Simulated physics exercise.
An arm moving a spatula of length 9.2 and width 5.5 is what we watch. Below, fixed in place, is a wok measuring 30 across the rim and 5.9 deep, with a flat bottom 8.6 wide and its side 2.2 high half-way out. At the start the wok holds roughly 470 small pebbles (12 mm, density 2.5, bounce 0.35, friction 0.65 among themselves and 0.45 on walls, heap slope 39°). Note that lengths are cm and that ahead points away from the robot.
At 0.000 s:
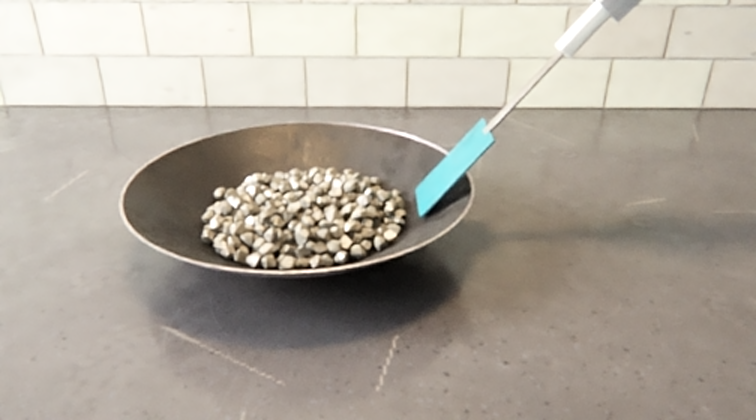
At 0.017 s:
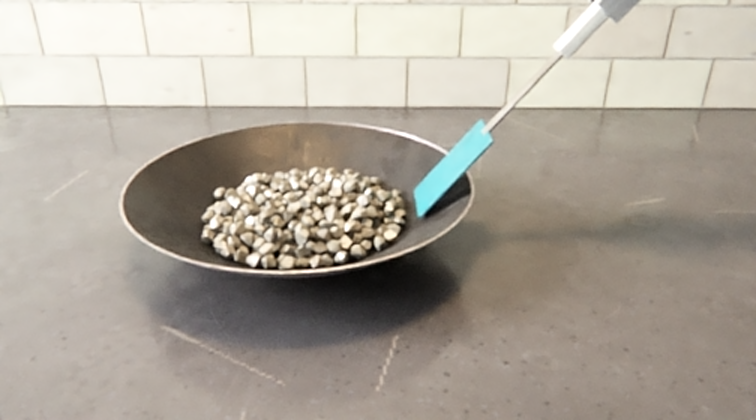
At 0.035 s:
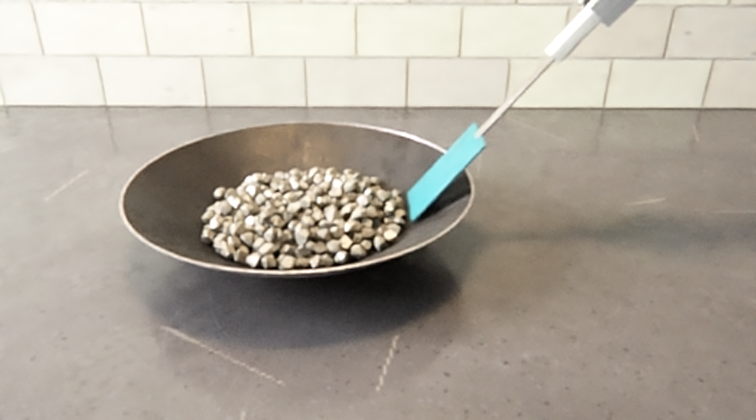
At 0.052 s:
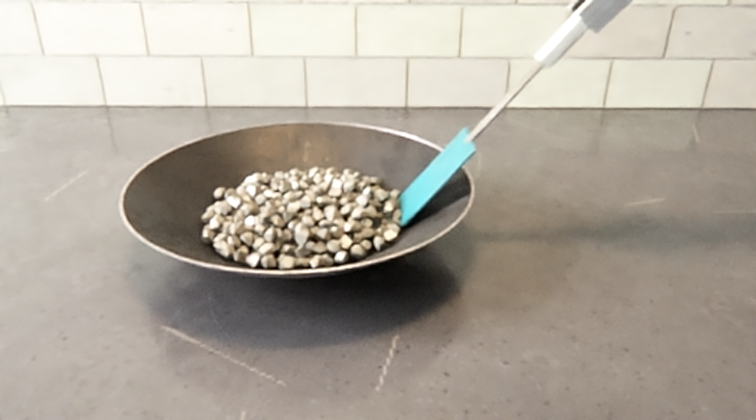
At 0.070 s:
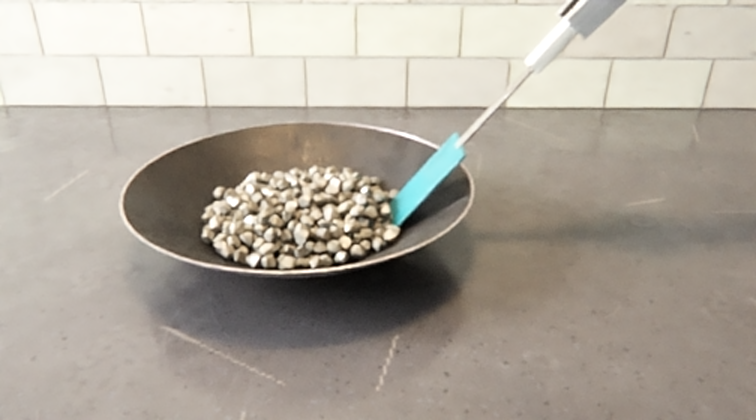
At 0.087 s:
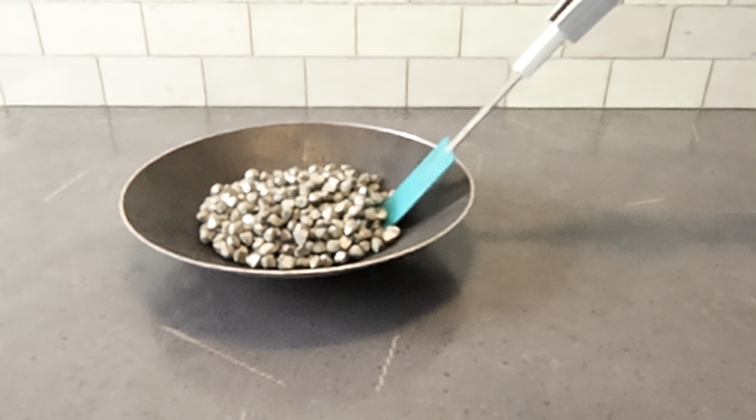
A shallow dark wok heaped with small grey and tan pebbles sits left of centre on a grey stone countertop, seen from slightly above, with white brick-like tiles behind. A turquoise spatula with a pale grey handle slants in from the upper right, its blade inside the wok's right side. The spatula slides slowly left and slightly down into the heap's edge, nudging the pebbles a little leftward, while the camera stays still.
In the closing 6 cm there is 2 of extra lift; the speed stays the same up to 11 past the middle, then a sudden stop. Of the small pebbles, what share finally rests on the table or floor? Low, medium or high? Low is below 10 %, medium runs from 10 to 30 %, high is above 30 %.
The share is medium, from 10 to 30 %.
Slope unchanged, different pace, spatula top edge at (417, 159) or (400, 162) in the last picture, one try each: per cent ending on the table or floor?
I'd estimate close to 35 and 40 in a hundred.
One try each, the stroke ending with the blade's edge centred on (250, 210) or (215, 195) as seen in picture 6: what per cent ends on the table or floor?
0 % and 5 %.
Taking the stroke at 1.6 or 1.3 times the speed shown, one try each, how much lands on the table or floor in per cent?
Roughly 30 percent for the first try, 25 percent for the second.
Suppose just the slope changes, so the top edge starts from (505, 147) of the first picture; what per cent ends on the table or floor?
I'd estimate around 20 per cent.
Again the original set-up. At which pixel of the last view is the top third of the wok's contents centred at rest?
Somewhere around (189, 193) in the last picture.
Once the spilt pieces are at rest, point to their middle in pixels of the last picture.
I'd point to somewhere close to (90, 231).
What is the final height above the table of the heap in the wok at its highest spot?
About 7.5 centimetres.
After 0.24 s, sloping 51°, highest piece 6 above the table; 473 in the wok.
After 0.38 s, sloping 51°, highest piece 8 above the table; 468 in the wok, 5 on the blade or in flight.
After 0.66 s, sloping 51°, highest piece 8 above the table; 376 in the wok, 93 on the table or floor, 4 on the blade or in flight.
After 1.71 s, sloping 51°, highest piece 7 above the table; 374 in the wok, 99 on the table or floor.
At rest, 374 in the wok, 99 on the table or floor. That is 21 % on the table or floor.
